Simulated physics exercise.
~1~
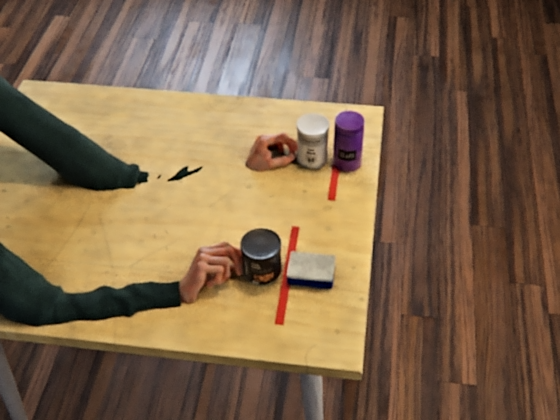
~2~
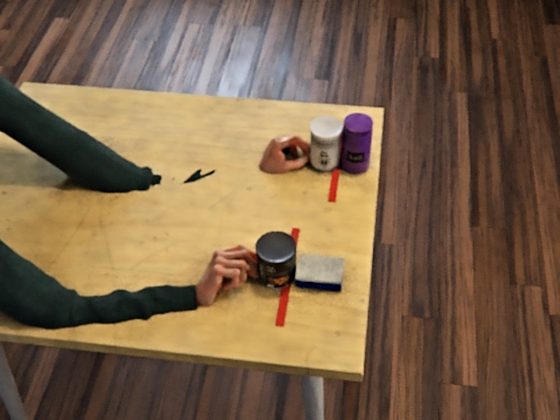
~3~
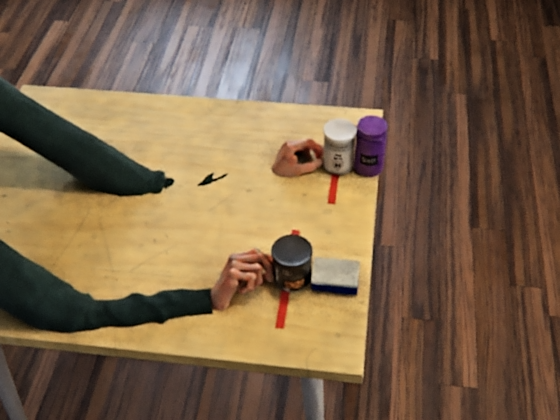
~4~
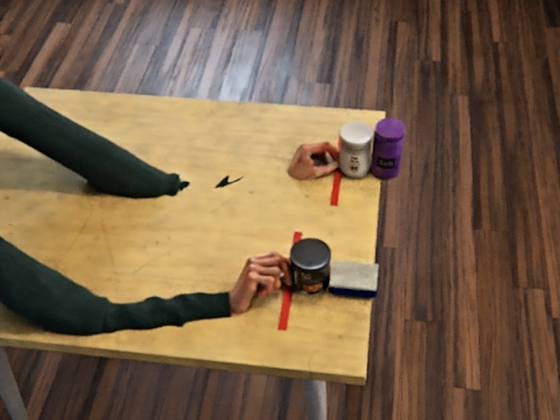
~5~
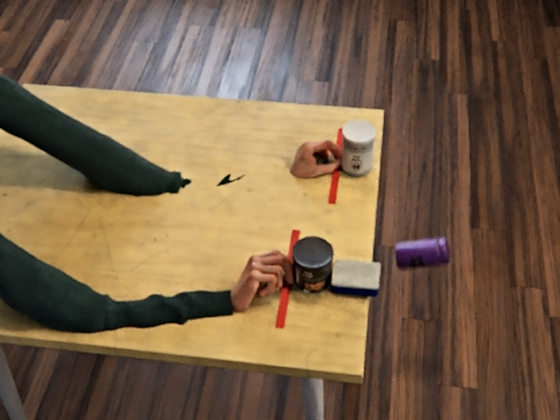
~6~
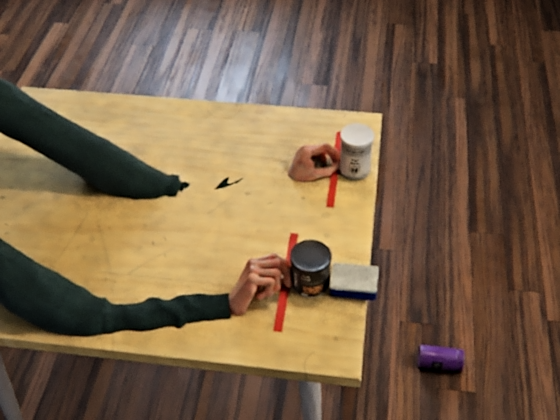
A purple jar toppled off a table's right edge and landed on the floor after two hands pushed a white tin against it and a black pot against a blue sponge, while the sponge stayed at the edge and the hands stopped.
